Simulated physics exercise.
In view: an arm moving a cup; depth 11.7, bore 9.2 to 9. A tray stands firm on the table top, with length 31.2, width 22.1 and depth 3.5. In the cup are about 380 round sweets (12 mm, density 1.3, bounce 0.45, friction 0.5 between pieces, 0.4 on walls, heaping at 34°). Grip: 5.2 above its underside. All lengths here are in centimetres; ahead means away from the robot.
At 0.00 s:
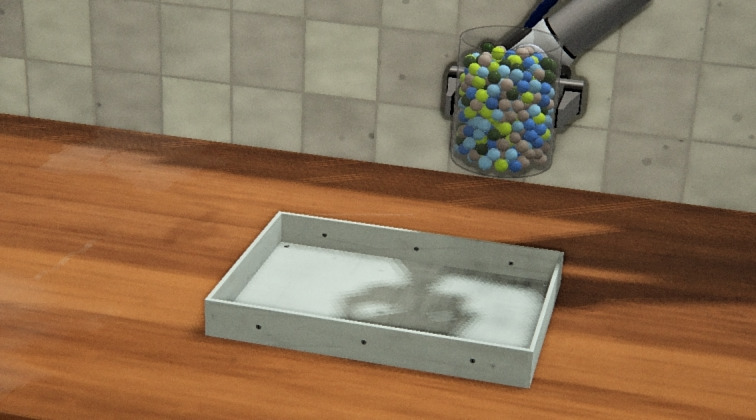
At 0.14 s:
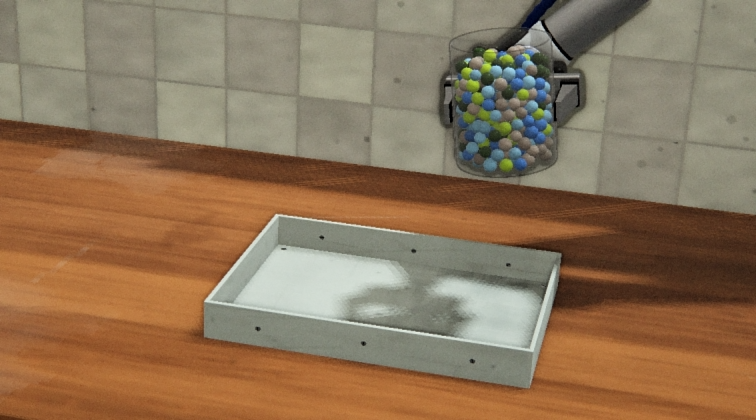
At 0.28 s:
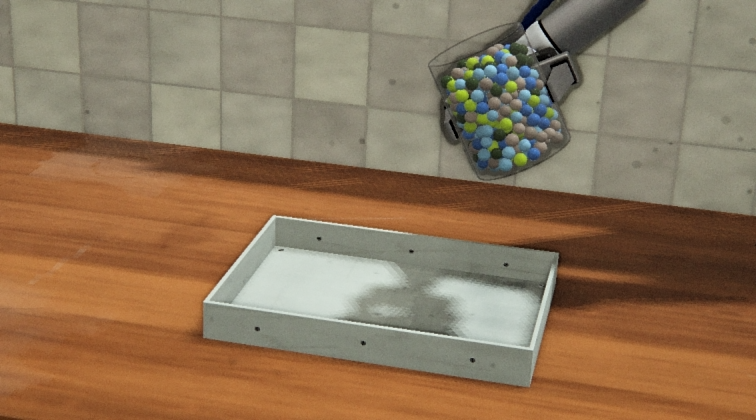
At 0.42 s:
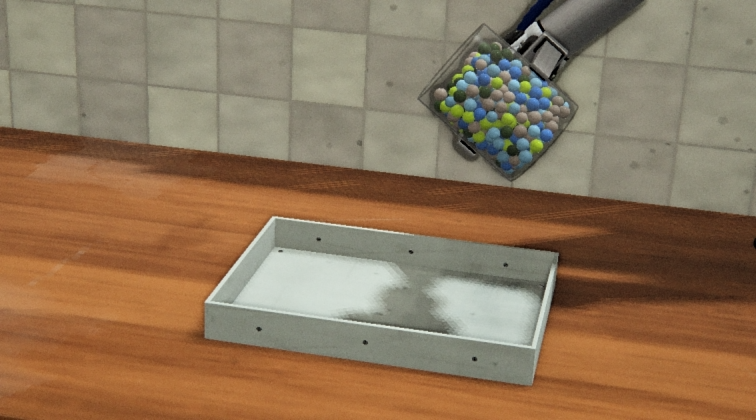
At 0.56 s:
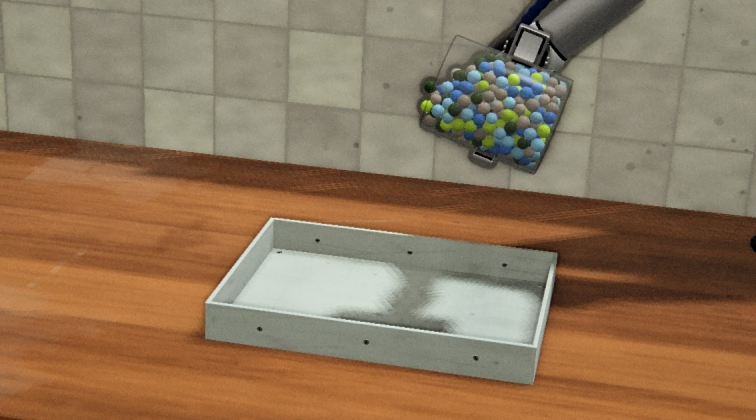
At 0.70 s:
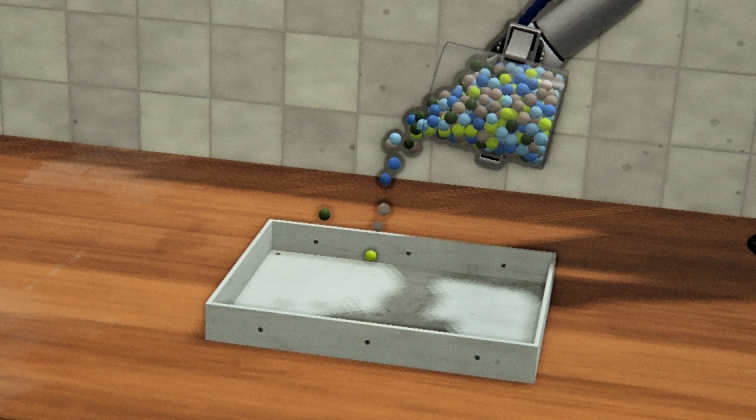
On a wooden counter by a tiled wall, a robot arm held a clear cup of colourful little balls above a pale tray, then tilted it leftward until a few tumbled out.
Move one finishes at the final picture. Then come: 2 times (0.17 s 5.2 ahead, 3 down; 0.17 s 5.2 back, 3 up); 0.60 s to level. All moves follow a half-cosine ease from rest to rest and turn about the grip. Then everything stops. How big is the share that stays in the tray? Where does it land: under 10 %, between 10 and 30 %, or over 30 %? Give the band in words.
It falls in the band over 30 %.
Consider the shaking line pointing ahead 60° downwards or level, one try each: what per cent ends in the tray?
You'd get some 20 per cent with the first setting and some 60 per cent with the second.
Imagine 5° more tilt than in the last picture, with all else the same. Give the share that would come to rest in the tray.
I'd put it close to 50 per cent.
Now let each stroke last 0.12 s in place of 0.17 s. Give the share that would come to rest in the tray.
That change gives some 50 percent.
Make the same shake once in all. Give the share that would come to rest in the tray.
That change gives some 30 percent.
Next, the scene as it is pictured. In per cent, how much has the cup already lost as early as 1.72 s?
I'd put it at some 40 percent up to then.
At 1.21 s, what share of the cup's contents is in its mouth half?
I'd say close to 45 per cent.
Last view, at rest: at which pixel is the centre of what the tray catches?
At about (330, 295).
By 1.21 s, tilted 81° forward, highest piece 22 above the table; 282 in the cup, 96 in the tray, 4 in flight or on a rim.
By 1.72 s, tilted 31° forward, highest piece 27 above the table; 225 in the cup, 157 in the tray.
By 2.18 s, level, highest piece 26 above the table; 225 in the cup, 157 in the tray.
By 3.23 s, level, highest piece 26 above the table; 225 in the cup, 157 in the tray.
Final count, 225 in the cup, 157 in the tray. That is 41 % in the tray.
